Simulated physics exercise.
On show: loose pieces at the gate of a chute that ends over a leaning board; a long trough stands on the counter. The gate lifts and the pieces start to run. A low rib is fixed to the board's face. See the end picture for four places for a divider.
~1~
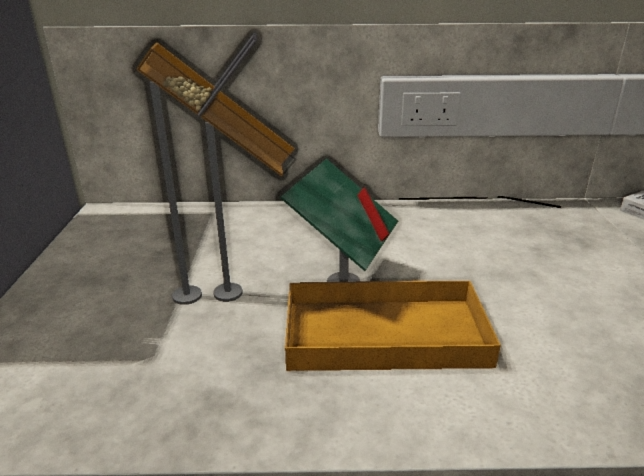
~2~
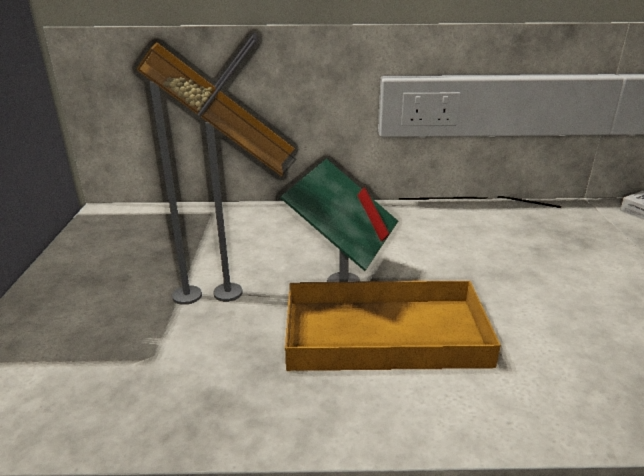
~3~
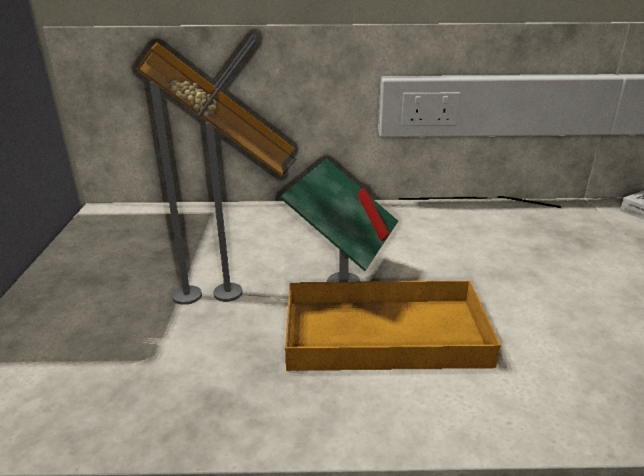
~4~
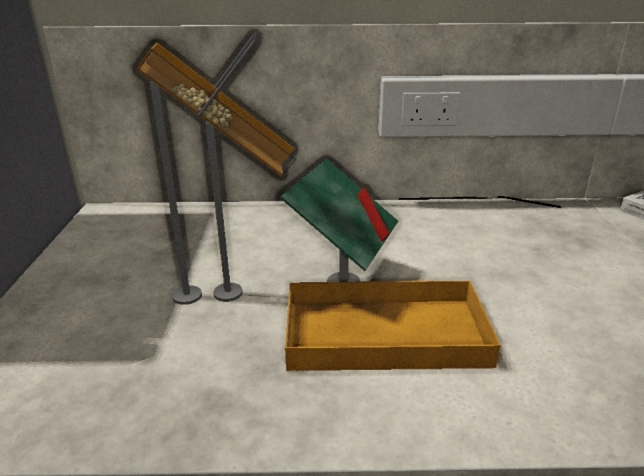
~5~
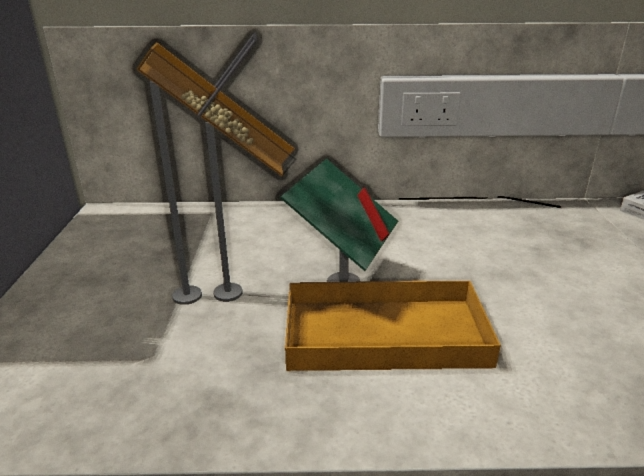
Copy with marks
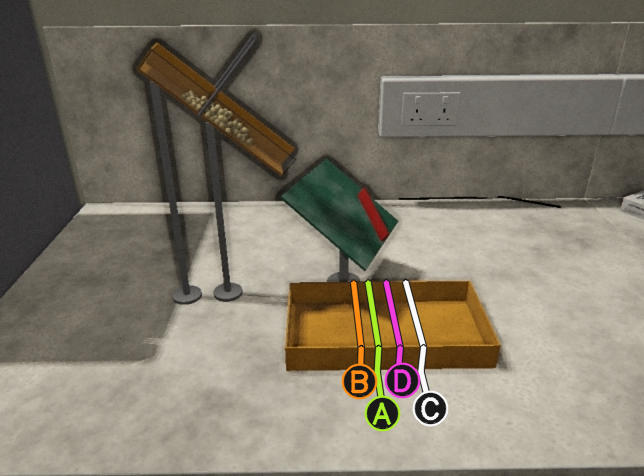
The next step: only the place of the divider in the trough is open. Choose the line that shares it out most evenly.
Go for C.
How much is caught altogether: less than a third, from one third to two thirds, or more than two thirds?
More than two thirds.
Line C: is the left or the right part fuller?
More lands on the left.
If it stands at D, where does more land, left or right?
The right side.
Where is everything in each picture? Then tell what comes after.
Load behind the gate at (189, 93), soya beans; lip of the chute at (282, 170), sloping fairly steeply, in the first picture.
Middle of the board at (345, 210), tilted fairly steeply; middle of its low edge at (384, 243); of its high edge at (306, 176), in the second picture.
Front corners of the trough at (286, 348) and (500, 345), empty; front of the load at (214, 108), in the third picture.
Middle of the load at (204, 104); its front at (230, 118), about a quarter of the way to the lip; rib from (364, 188) to (389, 234), in the fourth picture.
Middle of the load at (221, 114); its front at (251, 140), about half of the way to the lip, in the fifth picture.
On the marked copy, line A crosses the front rim at (378, 347); line B crosses the front rim at (361, 347); line C crosses the front rim at (423, 346); line D crosses the front rim at (400, 346).
With A, of what is caught, none on the left of the divider, all on the right.
With B, of what is caught, none on the left of the divider, all on the right.
With C, of what is caught, about two thirds on the left of the divider, about a third on the right.
With D, of what is caught, none on the left of the divider, all on the right.
